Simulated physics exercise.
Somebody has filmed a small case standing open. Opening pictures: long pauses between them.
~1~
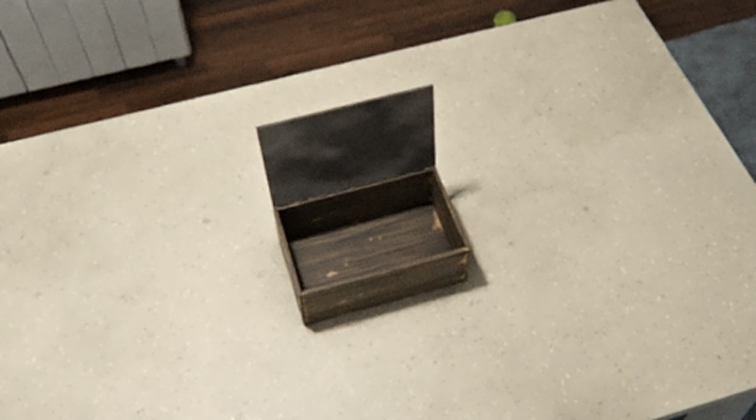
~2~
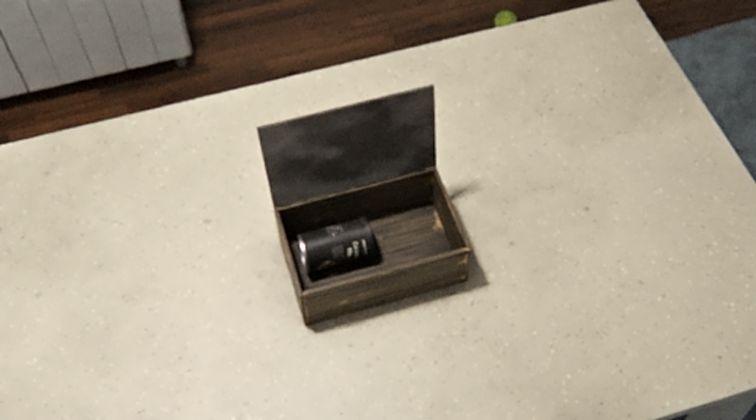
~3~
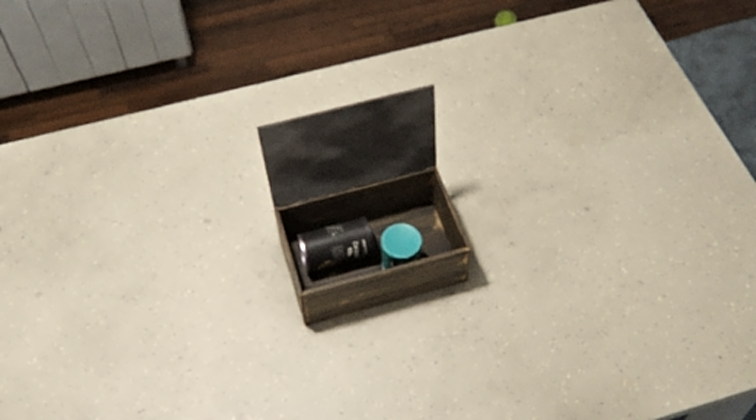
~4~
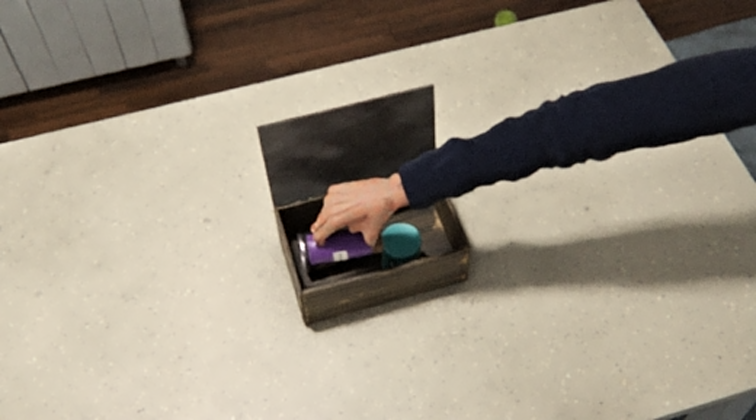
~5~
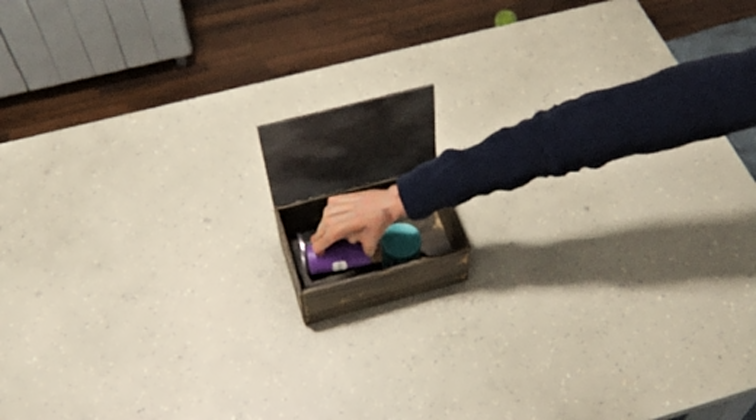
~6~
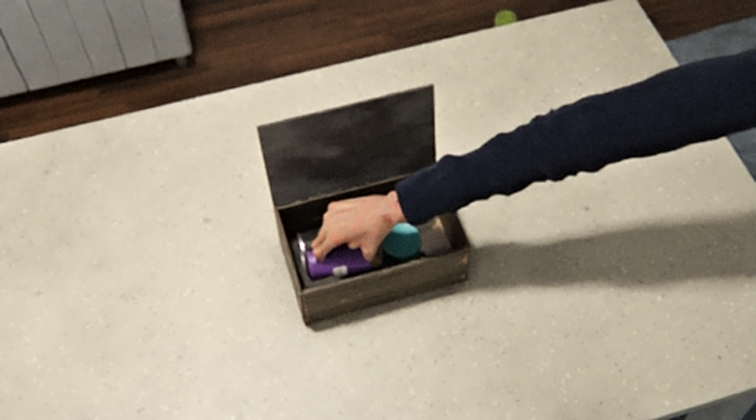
An arm in a dark navy sleeve reaches in from the right over a small, open dark wooden box on a pale speckled countertop, seen from above, with brown flooring behind. The box first sits empty, then holds a black cylinder lying at left, then a round turquoise tin beside it. The hand lowers a purple shaker a little at the left, while the camera stays still.
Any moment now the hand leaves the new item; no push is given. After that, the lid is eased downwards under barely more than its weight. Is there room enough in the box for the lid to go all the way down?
Yes, there is room.
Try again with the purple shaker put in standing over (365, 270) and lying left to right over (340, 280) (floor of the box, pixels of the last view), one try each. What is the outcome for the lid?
First time it won't go down, and next time it drops into place.
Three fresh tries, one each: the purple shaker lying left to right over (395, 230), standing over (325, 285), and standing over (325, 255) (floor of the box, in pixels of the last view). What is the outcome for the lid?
In case one it ends up closed, in case two it remains open and in case three it remains open.
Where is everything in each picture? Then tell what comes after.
The last thing is not in view yet, in the first picture.
The last thing is not in view yet, in the second picture.
The last thing is not in view yet; turquoise tin (401, 253), in the third picture.
Coming down; purple shaker (345, 244); turquoise tin (401, 252), in the fourth picture.
Coming down; purple shaker (344, 254); turquoise tin (401, 252), in the fifth picture.
In place under the hand; purple shaker (344, 260); turquoise tin (401, 252), in the sixth picture.
Then, 0.90 s later than the last frame, lid starting down; purple shaker moved about its own width near (346, 282).
Then, 1.60 s later than the last frame, lid 57° above the rim; purple shaker moved about its own width near (346, 282).
Then, 2.00 s later than the last frame, lid 18° above the rim; purple shaker moved about its own width near (346, 282).
When it is over, lid shut; moved from the start, purple shaker; the other 2 as before. End places, in pixels of the last picture, purple shaker near (346, 282).
